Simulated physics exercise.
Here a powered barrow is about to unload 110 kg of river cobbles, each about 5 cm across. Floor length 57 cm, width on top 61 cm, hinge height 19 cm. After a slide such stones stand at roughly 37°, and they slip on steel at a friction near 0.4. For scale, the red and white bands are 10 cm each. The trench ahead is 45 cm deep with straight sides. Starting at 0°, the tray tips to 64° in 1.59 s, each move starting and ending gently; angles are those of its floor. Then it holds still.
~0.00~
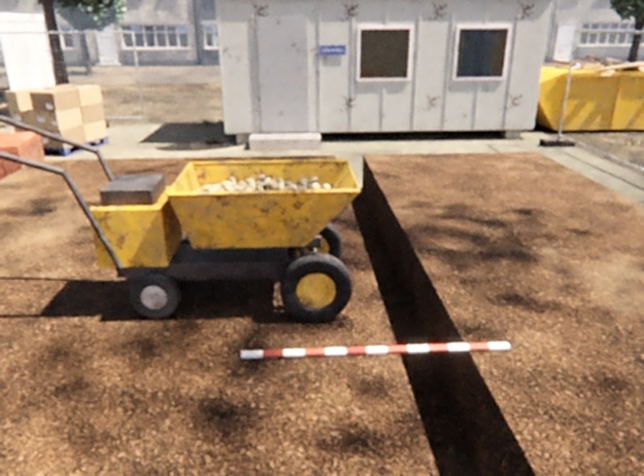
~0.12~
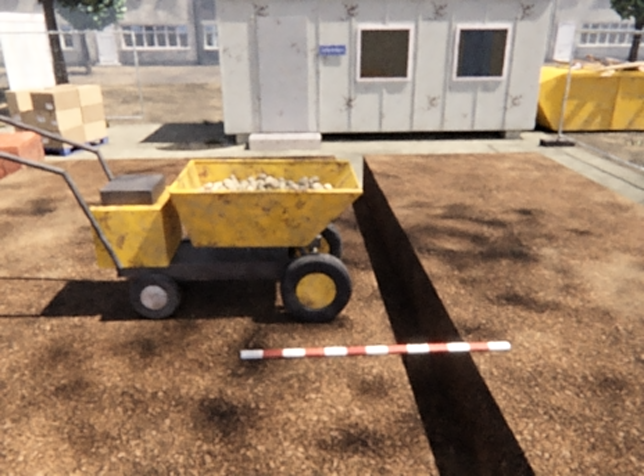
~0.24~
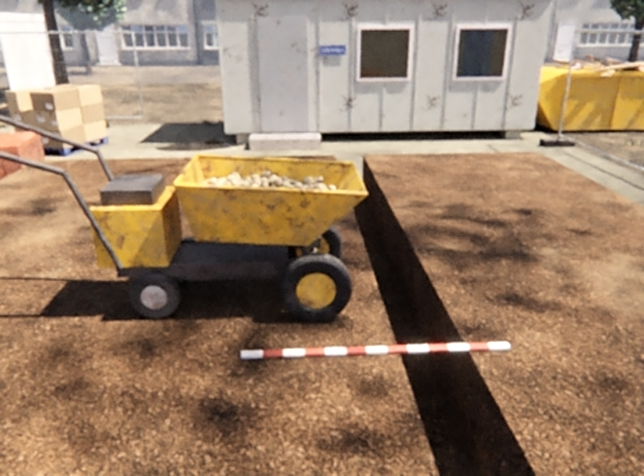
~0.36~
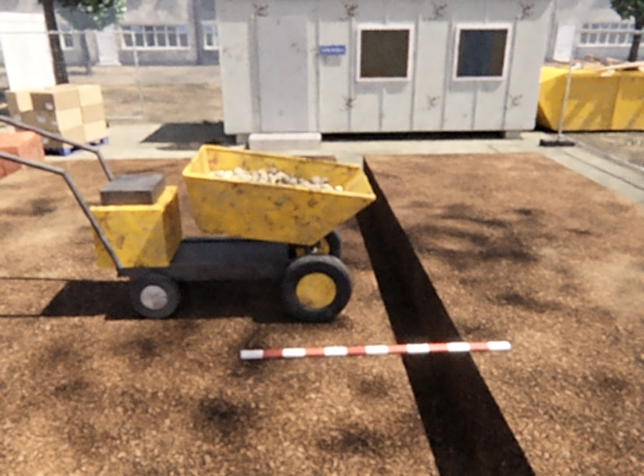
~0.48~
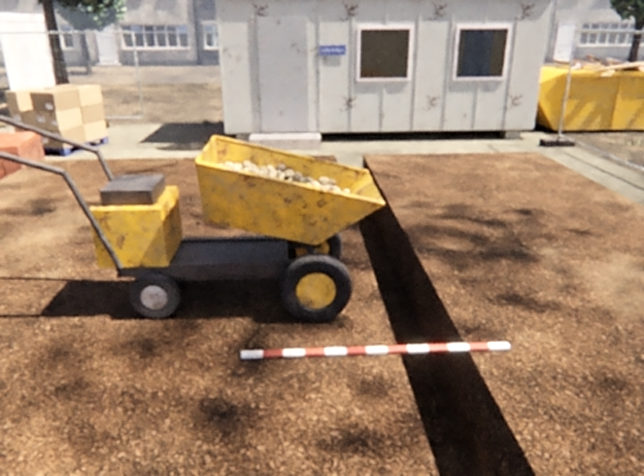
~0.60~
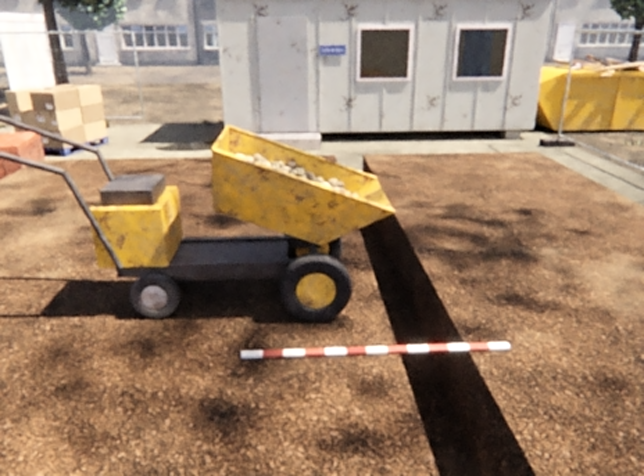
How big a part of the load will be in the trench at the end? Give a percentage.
About 57 per cent.
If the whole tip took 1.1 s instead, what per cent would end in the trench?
It would be near 50 per cent.
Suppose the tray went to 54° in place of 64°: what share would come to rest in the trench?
In that case some 35 per cent.
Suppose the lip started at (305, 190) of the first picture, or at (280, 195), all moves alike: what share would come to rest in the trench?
First some 100, then 80 per cent.
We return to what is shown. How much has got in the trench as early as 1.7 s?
About 15 per cent by then.
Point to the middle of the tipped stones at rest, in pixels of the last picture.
Their middle is at about (429, 339).
After 1.2 s the floor is at 54°; 100 % in the tray; the foremost stones are at (400, 231).
After 1.7 s the floor is at 64°; 72 % in the tray, 13 % in the trench, 16 % past the trench; the foremost stones are at (475, 283).
After 2.0 s the floor is at 64°; 39 % in the tray, 21 % in the trench, 40 % past the trench; the foremost stones are at (535, 294).
After 4.0 s the floor is at 64°; 0 % in the tray, 57 % in the trench, 43 % past the trench; the foremost stones are at (571, 289).
